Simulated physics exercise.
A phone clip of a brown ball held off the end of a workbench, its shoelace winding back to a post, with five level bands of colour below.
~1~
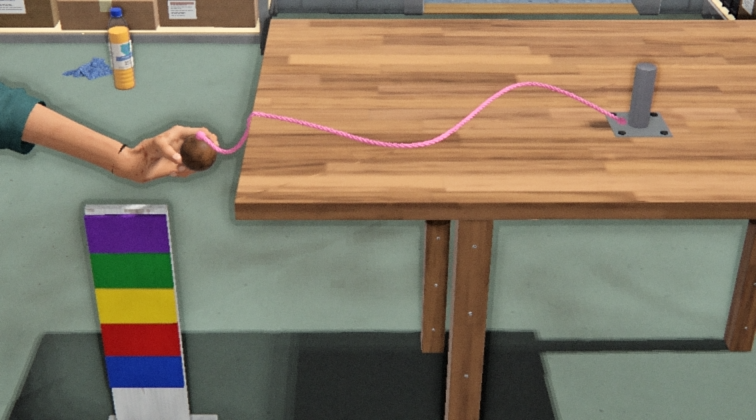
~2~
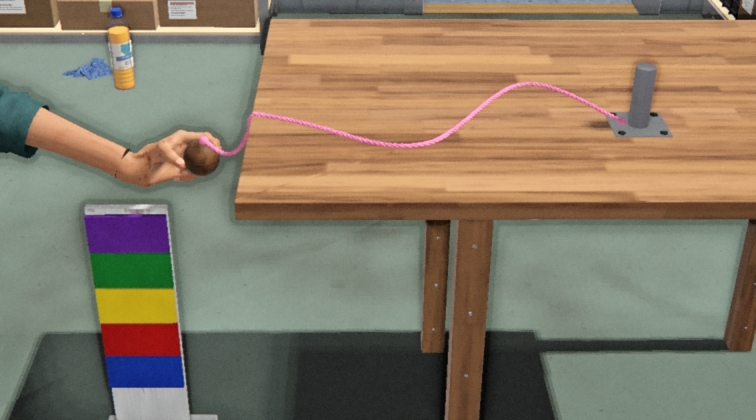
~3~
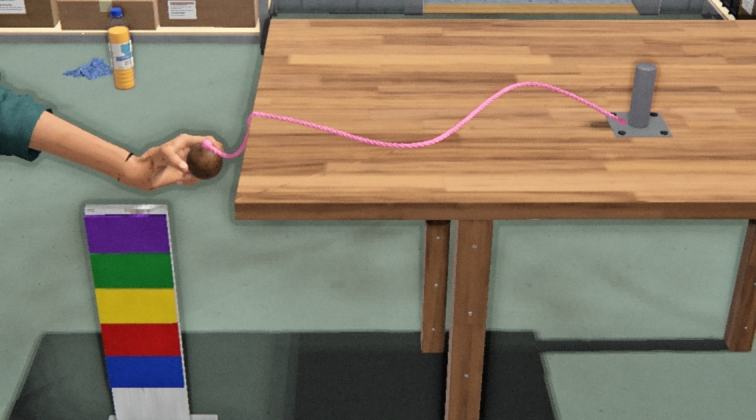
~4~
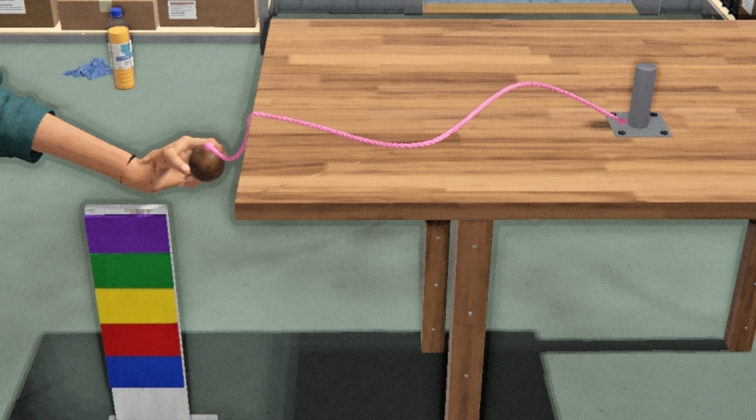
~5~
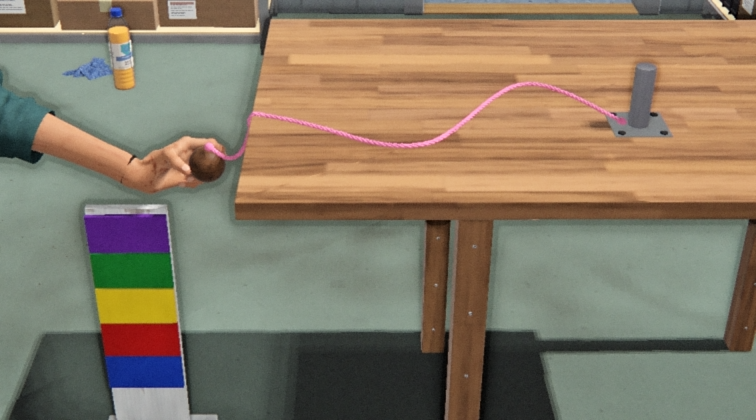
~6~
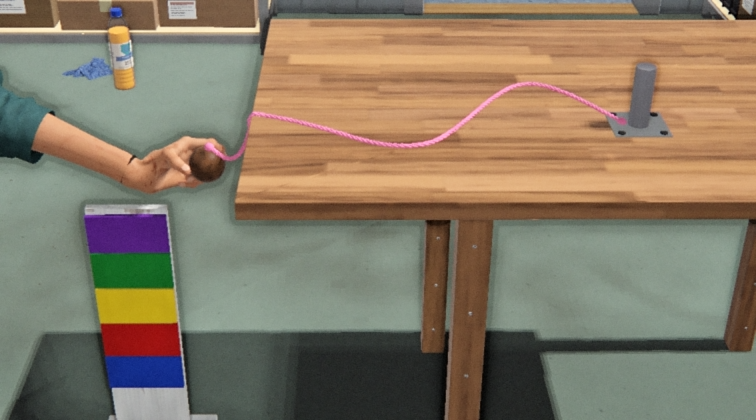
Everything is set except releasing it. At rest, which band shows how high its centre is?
The yellow band shows it.
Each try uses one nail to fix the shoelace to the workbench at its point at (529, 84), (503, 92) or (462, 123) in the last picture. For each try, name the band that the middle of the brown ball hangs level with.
In order: Green; green; purple.
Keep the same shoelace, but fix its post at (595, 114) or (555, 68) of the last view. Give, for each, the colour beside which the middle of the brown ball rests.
First case: Red. Second case: Red.
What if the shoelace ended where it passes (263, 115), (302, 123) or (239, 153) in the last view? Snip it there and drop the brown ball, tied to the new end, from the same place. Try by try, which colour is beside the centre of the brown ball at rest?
First try: Purple; second try: No band; third try: Green.
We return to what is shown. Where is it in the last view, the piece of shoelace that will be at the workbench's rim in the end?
(366, 141), give or take.
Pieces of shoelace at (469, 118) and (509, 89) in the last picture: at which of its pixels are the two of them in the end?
Roughly (379, 113) for the first and (465, 117) for the second.
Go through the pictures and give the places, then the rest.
Brown ball (198, 153); purple (127, 236); green (132, 272); yellow (136, 307); red (141, 341); blue (145, 373), in the first picture.
Brown ball (202, 158); shoelace through (588, 104) (504, 91) (458, 127) (366, 141) (278, 118), in the second picture.
Brown ball (205, 161), in the third picture.
Brown ball (207, 164); shoelace through (588, 104) (504, 91) (458, 127) (366, 141) (278, 118), in the fourth picture.
Brown ball (207, 164), in the fifth picture.
Brown ball (207, 164); shoelace through (588, 104) (504, 91) (458, 127) (366, 141) (278, 118), in the sixth picture.
A little later, ball near (278, 287); level with green.
Next, ball near (245, 308); level with yellow.
When it is over, ball near (256, 309); level with yellow. Its centre hangs level with the yellow band.
